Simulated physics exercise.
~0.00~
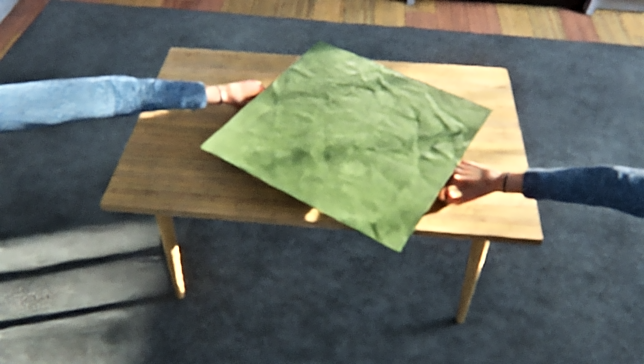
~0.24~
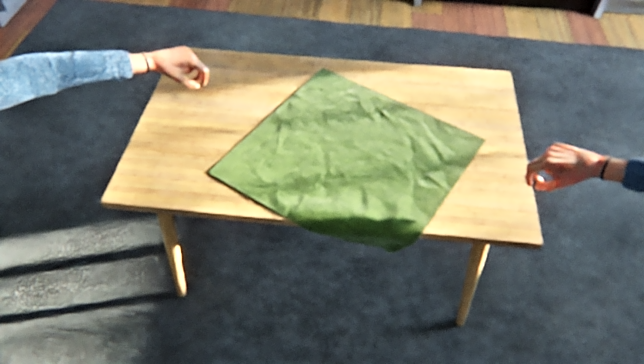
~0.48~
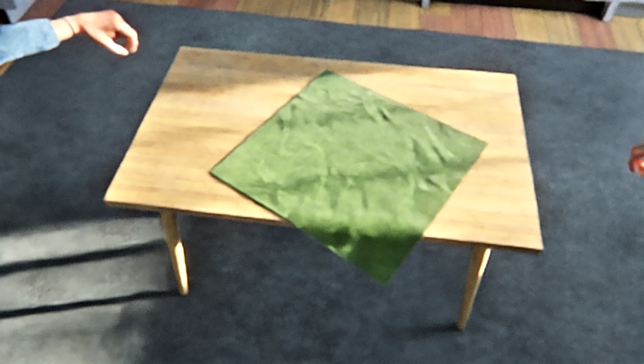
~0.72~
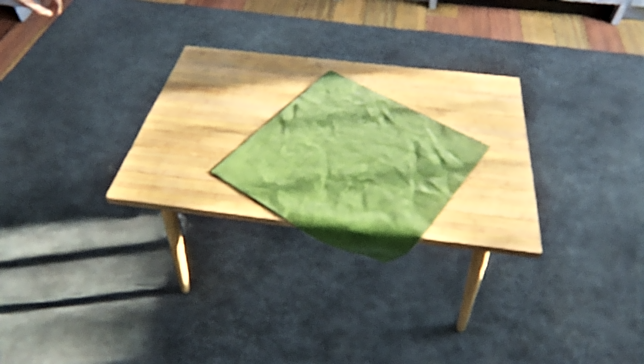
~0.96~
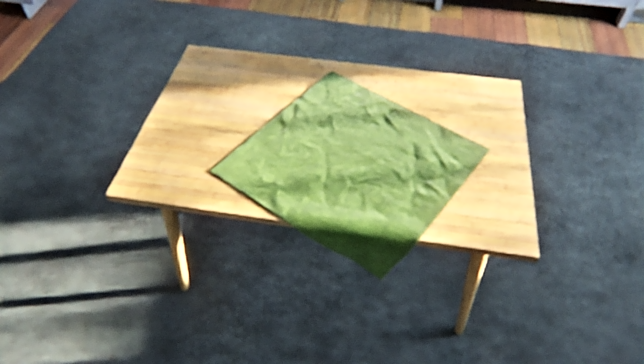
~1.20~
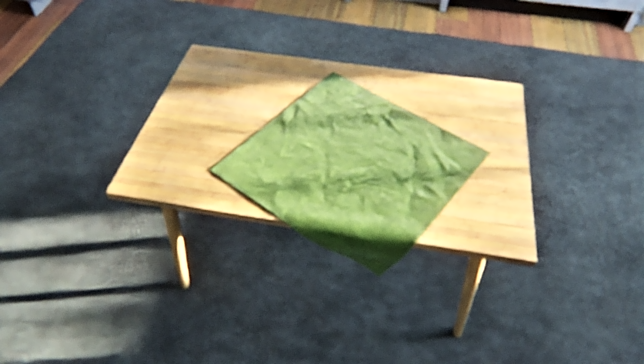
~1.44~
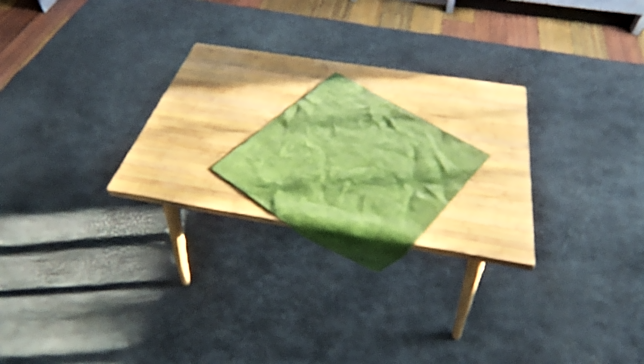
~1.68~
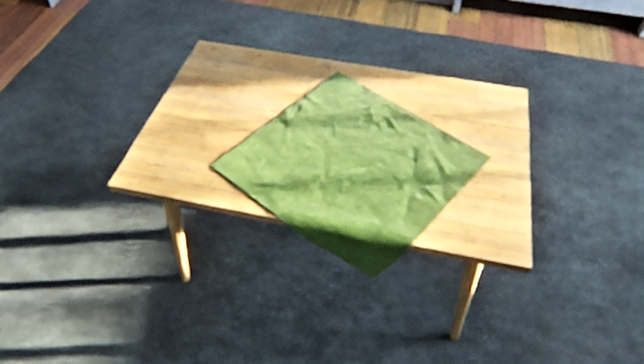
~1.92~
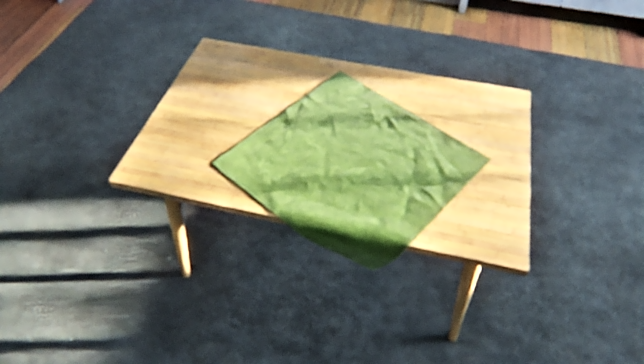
Two hands lowered a creased green cloth onto a wooden table, let go and drew away to either side. Its near corner drooped over the front edge and swayed a little, but the cloth stayed on the table, mostly spread across the top.
